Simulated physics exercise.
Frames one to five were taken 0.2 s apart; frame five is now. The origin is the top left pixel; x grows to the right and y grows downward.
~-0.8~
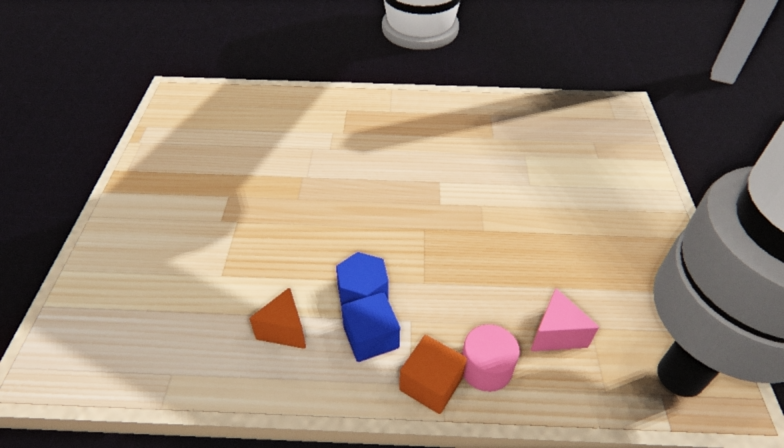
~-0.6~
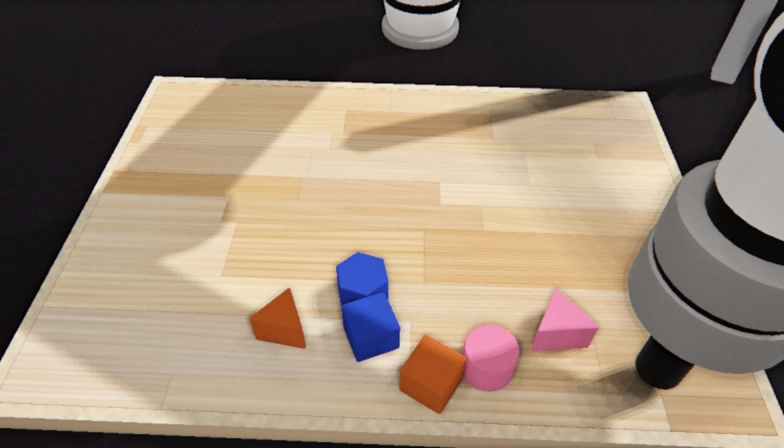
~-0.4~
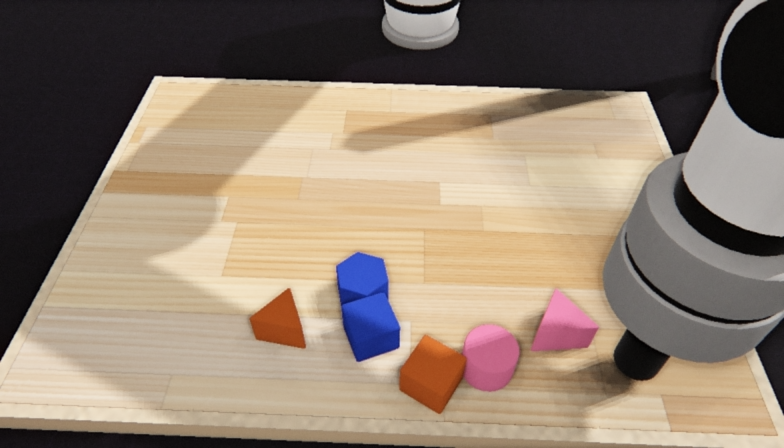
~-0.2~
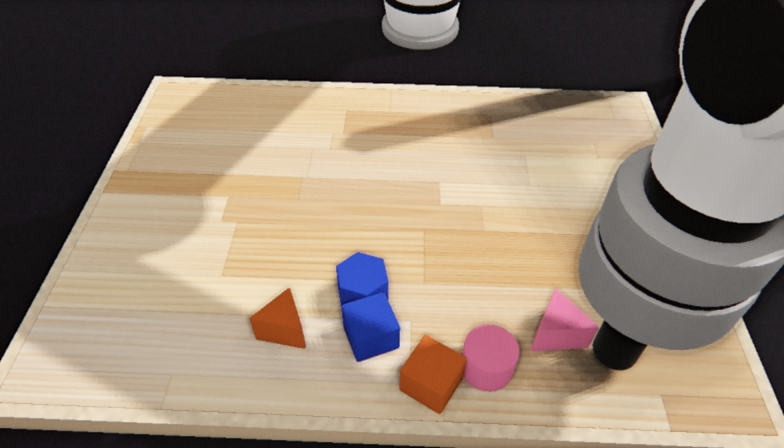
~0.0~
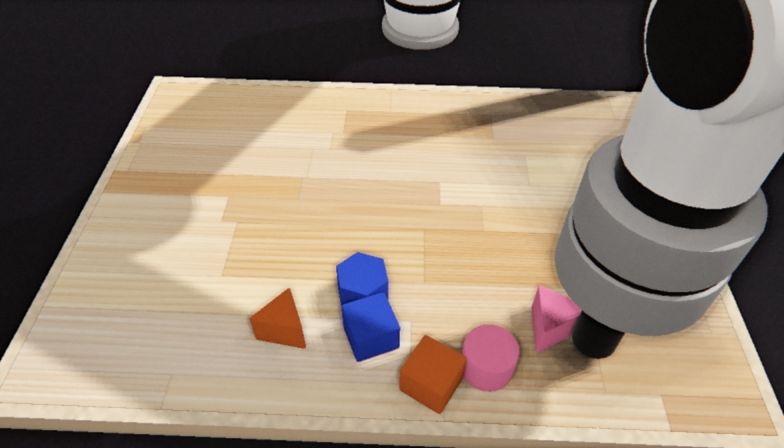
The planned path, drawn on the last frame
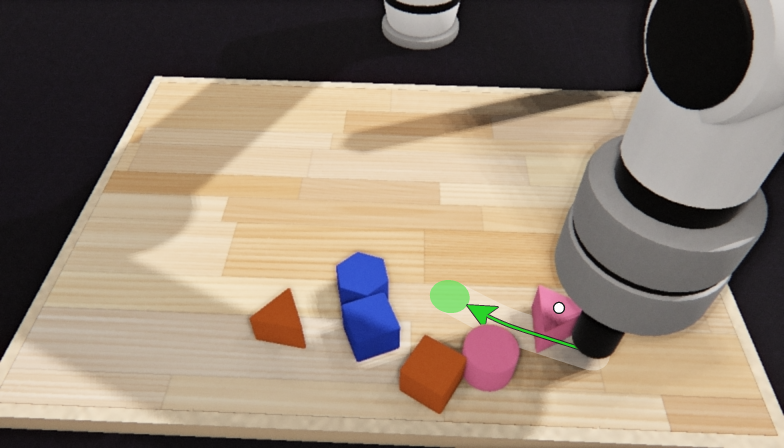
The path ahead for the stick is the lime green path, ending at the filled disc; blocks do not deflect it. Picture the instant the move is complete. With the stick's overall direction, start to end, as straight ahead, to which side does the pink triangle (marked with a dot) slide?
Pushed right.
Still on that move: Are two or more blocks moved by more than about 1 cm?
No, it doesn't check out.
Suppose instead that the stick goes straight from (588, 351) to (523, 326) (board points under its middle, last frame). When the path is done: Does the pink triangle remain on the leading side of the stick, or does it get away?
It remains before the stick.
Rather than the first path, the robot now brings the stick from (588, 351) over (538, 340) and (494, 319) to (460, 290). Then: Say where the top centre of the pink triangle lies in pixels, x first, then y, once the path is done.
Just about (500, 259).
The drawn path runs from (588, 351) through (514, 327) to (450, 296); the dot is on the pink triangle.
On the path given first. One third of the way, stick at (542, 324); pink triangle at (521, 286).
Two thirds of the way, stick at (493, 306); pink triangle at (494, 266), turned 40° clockwise.
At the end, stick at (451, 285); pink round block not moved; pink triangle at (488, 259), turned 60° clockwise.
